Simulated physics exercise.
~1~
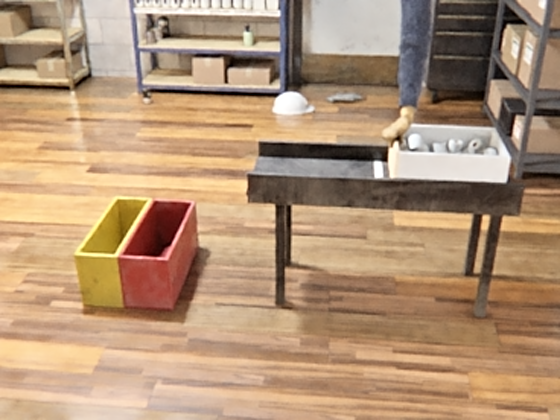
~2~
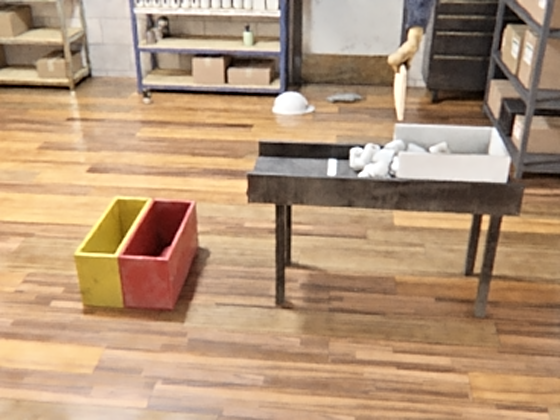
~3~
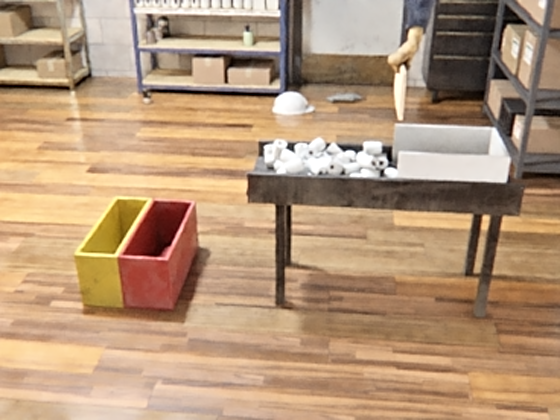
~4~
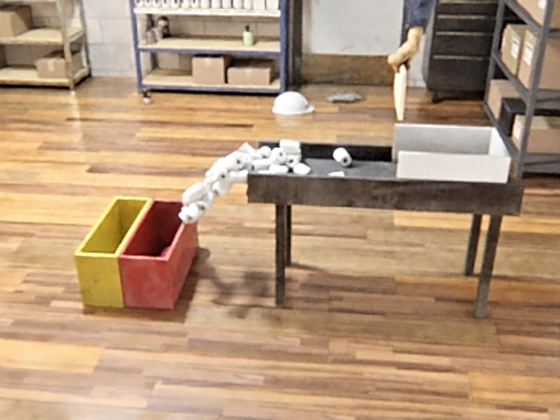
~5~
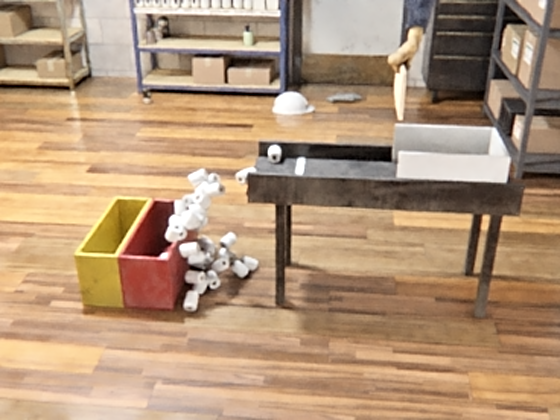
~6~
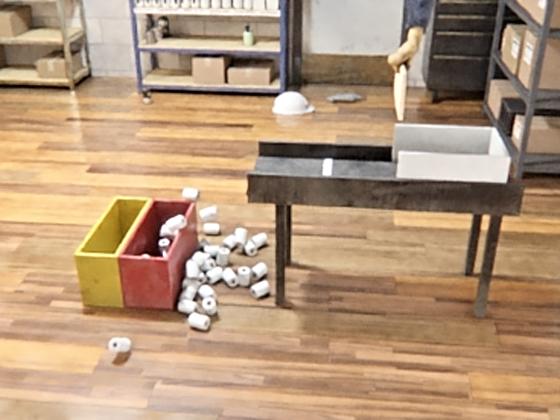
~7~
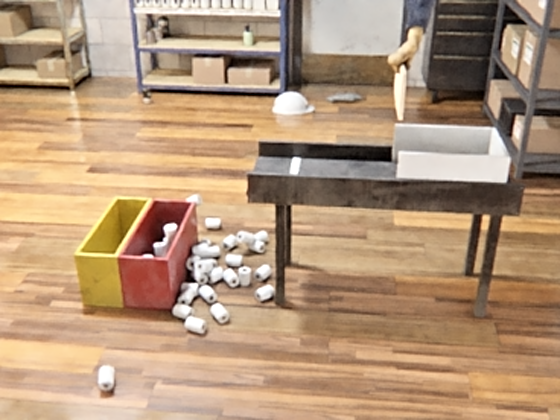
White paper rolls slide left from a white pen along a dark raised conveyor after a hand lifts the gate, then spill off the end toward a red box, some landing inside and most scattering on the wooden floor, while the yellow bin stays empty.
